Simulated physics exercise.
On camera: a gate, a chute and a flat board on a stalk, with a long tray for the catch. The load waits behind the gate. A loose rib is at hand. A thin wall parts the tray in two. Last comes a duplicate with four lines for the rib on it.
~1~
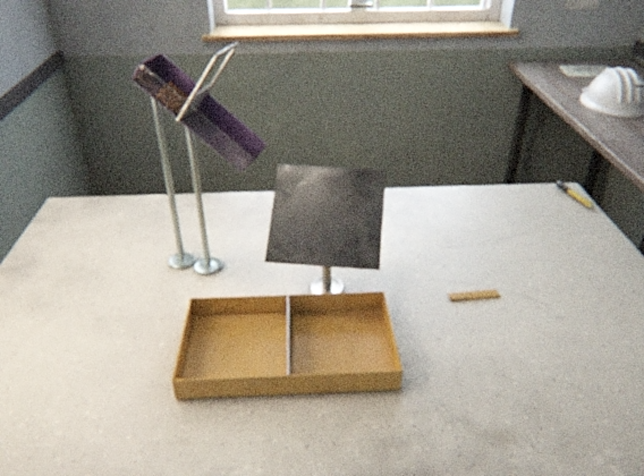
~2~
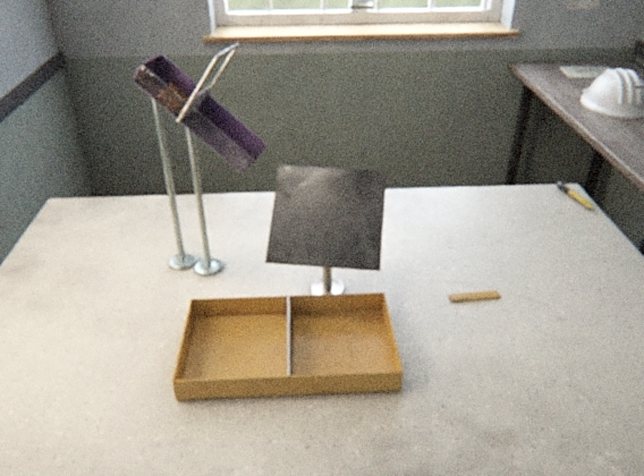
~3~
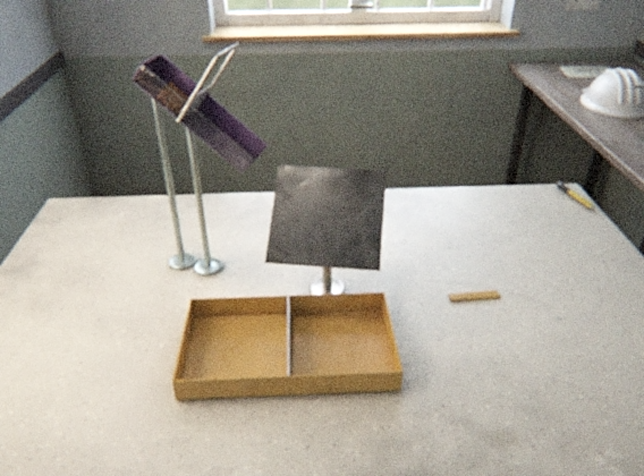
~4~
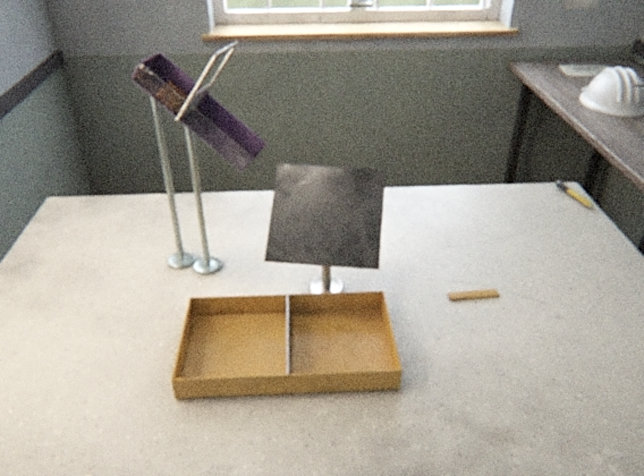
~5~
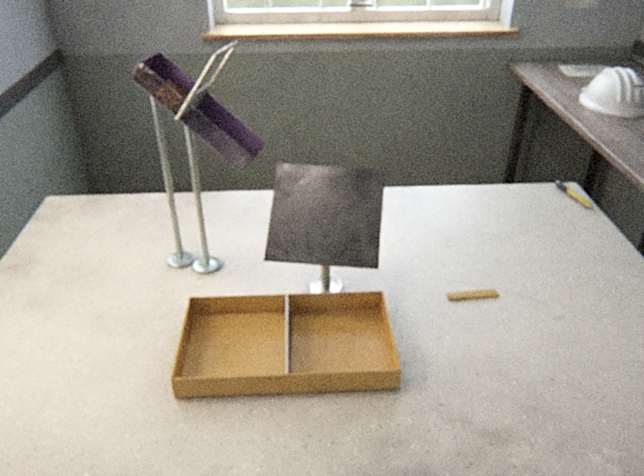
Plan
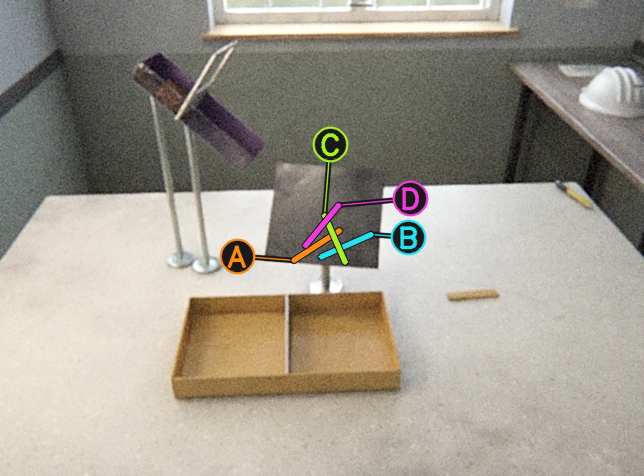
At first, a purple chute on two metal stands slants down to the right above a pale table, beside a dark flat board on a stalk and behind a long, divided tan tray. Nothing on the table visibly moves, and the view only jitters very slightly through to the end.
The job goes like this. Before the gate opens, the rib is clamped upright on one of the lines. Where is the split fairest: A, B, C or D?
D is best.
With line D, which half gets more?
More lands on the left.
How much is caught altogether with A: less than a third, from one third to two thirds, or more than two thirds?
It is more than two thirds.
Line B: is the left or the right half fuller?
Right.
On the marked copy, line A from (339, 230) to (293, 260); line B from (371, 234) to (321, 256); line C from (324, 215) to (345, 262); line D from (338, 205) to (305, 245).
For line A, of what is caught, all but a few in the left half, a small share in the right.
For line B, of what is caught, a small share in the left half, all but a few in the right.
For line C, of what is caught, a small share in the left half, the bulk in the right.
For line D, of what is caught, close to two thirds in the left half, close to a third in the right.
